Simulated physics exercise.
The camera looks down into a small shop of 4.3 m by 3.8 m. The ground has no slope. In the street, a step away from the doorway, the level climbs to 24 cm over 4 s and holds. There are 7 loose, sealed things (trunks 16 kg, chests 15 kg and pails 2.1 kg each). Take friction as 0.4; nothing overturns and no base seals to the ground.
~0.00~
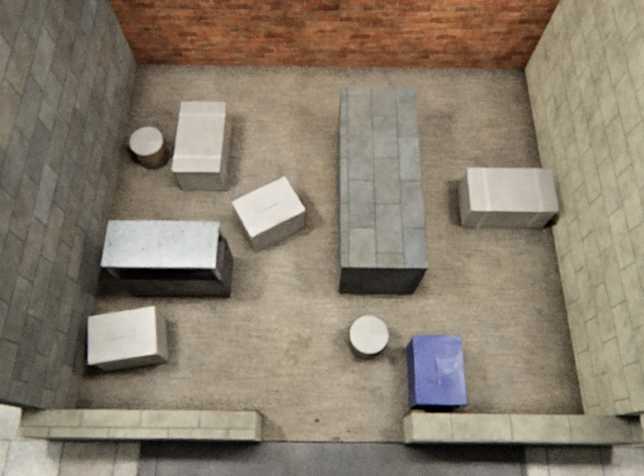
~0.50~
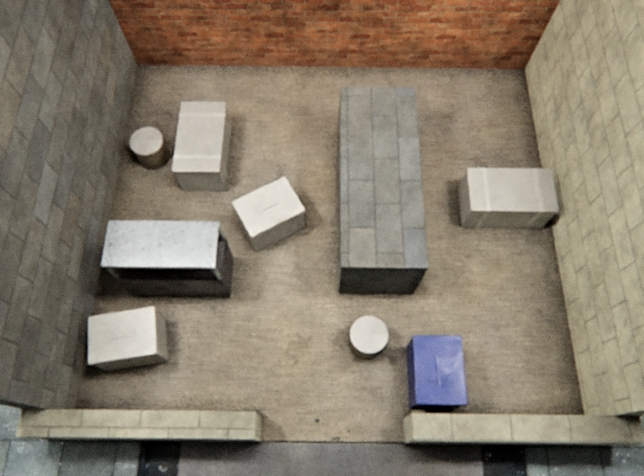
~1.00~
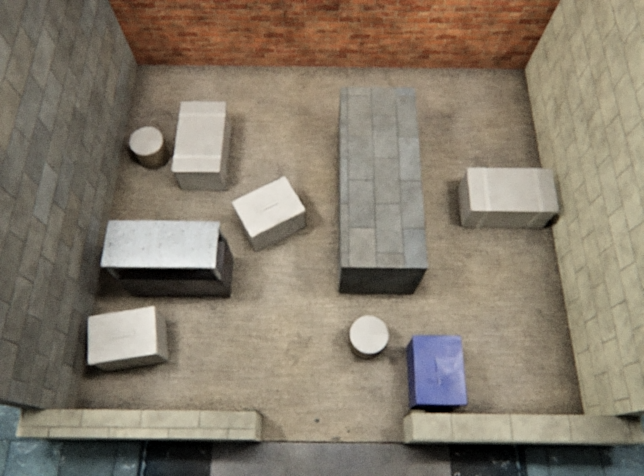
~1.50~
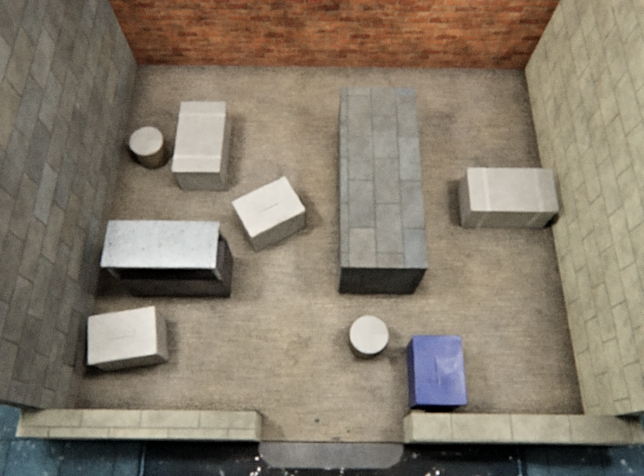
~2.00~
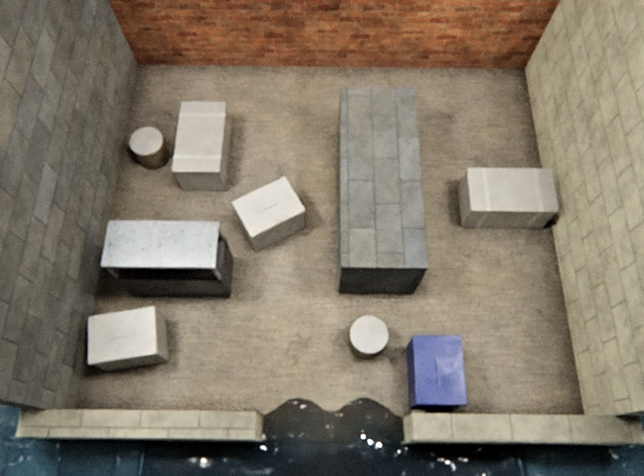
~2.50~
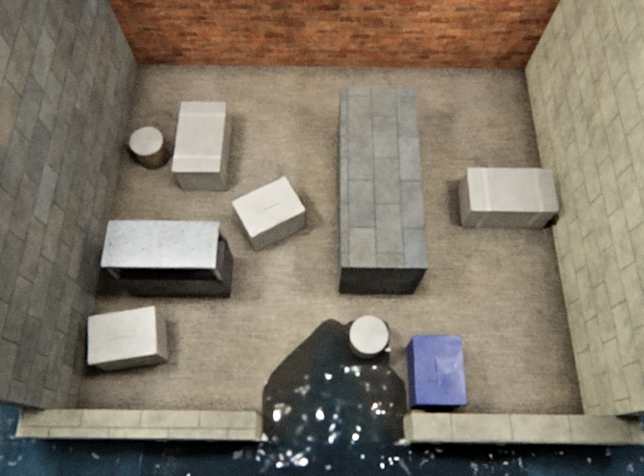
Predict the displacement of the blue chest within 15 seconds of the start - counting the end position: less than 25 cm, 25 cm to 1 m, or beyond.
Blue chest slides a little.
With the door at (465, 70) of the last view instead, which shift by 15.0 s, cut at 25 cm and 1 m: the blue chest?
Then the blue chest travels far.
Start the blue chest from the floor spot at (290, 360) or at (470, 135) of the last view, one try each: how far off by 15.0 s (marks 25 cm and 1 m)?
In turn: It ends far away; it slides a little.
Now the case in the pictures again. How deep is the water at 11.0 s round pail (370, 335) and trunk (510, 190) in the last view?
About 10 and 11 cm.
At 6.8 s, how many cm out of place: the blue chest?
Roughly 10 cm by then.
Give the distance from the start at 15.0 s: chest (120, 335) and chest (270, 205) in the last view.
In turn: 20 cm, 120 cm.
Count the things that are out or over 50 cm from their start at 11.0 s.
By then 6.
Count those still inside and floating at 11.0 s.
At that moment 7.
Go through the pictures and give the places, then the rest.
In the first picture, the blue chest at (439, 369), on the bottom; 0.0 m2 under water; 0 of 7 have shifted.
In the second picture, the blue chest at (439, 369) rests on the ground; water covers 0.0 m2; 0 of 7 have shifted.
In the third picture, the blue chest at (439, 369), on the bottom; water covers 0.0 m2; 0 of 7 have shifted.
In the fourth picture, the blue chest at (439, 369) rests on the ground; 0.0 m2 under water; 0 of 7 have shifted.
In the fifth picture, the blue chest at (439, 369) rests on the ground; water covers 0.1 m2; 0 of 7 have shifted.
In the sixth picture, the blue chest at (439, 369) rests on the ground; water covers 0.7 m2; 0 of 7 have shifted.
After 3.5 s the blue chest is near (439, 369), 0.0 m from its start, aground; 0 afloat.
After 6.8 s the blue chest is near (451, 372), 0.1 m from its start, aground; 4 afloat.
After 11.0 s the blue chest is near (554, 333), 1.0 m from its start, afloat; 7 afloat.
After 15.0 s the blue chest is near (518, 323), 0.7 m from its start, afloat; 7 afloat.
